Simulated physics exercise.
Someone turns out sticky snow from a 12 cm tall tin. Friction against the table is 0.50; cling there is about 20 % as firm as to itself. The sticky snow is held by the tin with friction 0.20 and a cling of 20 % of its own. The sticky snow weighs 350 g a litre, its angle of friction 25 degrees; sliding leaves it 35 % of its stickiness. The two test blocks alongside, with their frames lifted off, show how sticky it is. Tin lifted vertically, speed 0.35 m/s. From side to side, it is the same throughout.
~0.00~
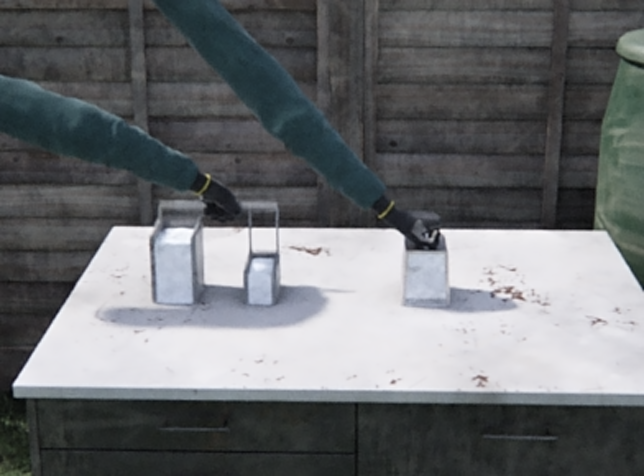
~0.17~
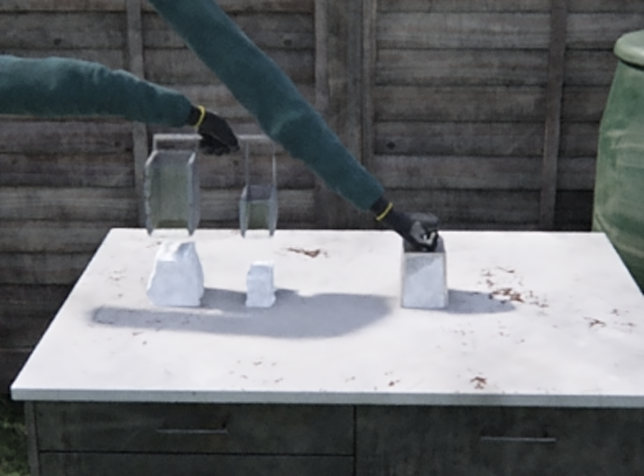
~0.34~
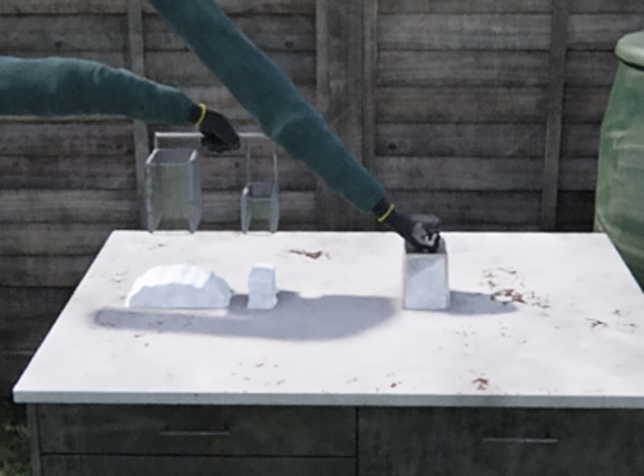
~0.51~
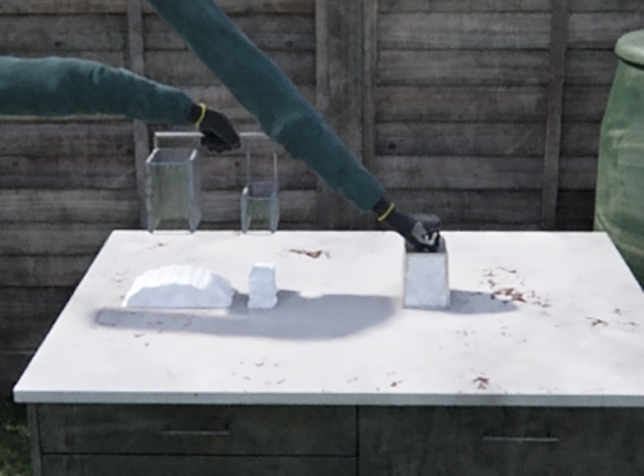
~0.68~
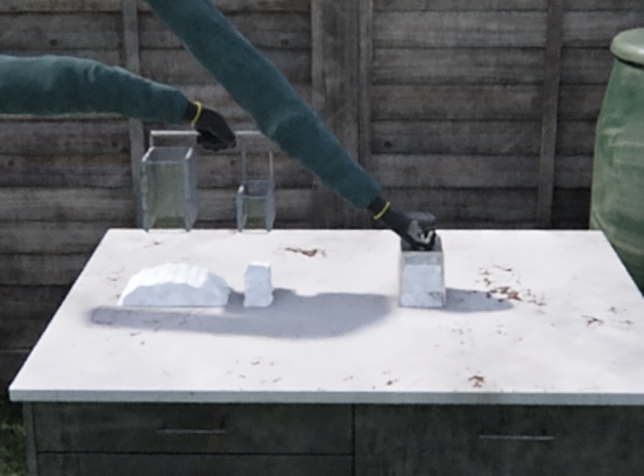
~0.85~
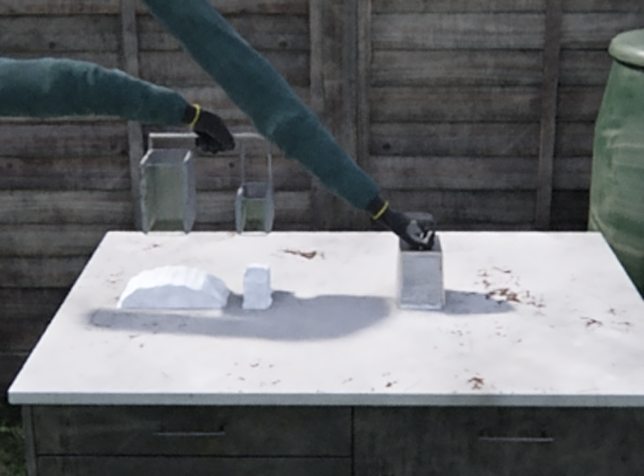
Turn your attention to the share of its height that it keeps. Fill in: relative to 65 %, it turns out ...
... lower.
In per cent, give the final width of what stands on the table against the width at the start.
Roughly 220 per cent.
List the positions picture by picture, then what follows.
In the first frame, top corner of the tin at (445, 255), not yet moved; top of the sticky snow at (428, 256); blocks stand 14 cm, 6.6 cm (left to right).
In the second frame, top corner of the tin at (443, 257), not yet moved; top of the sticky snow at (426, 257); blocks stand 11 cm, 6.6 cm (left to right).
In the third frame, top corner of the tin at (445, 258), not yet moved; top of the sticky snow at (428, 259); blocks stand 6.3 cm, 6.5 cm (left to right).
In the fourth frame, top corner of the tin at (445, 257), not yet moved; top of the sticky snow at (428, 258); blocks stand 6.1 cm, 6.5 cm (left to right).
In the fifth frame, top corner of the tin at (441, 256), not yet moved; top of the sticky snow at (423, 256); blocks stand 6.1 cm, 6.5 cm (left to right).
In the sixth frame, top corner of the tin at (440, 255), moved 5 mm; top of the sticky snow at (406, 259); blocks stand 6.1 cm, 6.5 cm (left to right).
After 1.08 s, the tin is up by 8.0 cm.
After 1.35 s, the tin is up by 17 cm; what stands on the table is 47 % of the tin's depth.
After 1.62 s, the tin is up by 24 cm; what stands on the table is 47 % of the tin's depth.
After 1.89 s, the tin is up by 24 cm; what stands on the table is 46 % of the tin's depth.
After 1.99 s, at the end, the tin is up by 24 cm; what stands on the table is 46 % of the tin's depth.
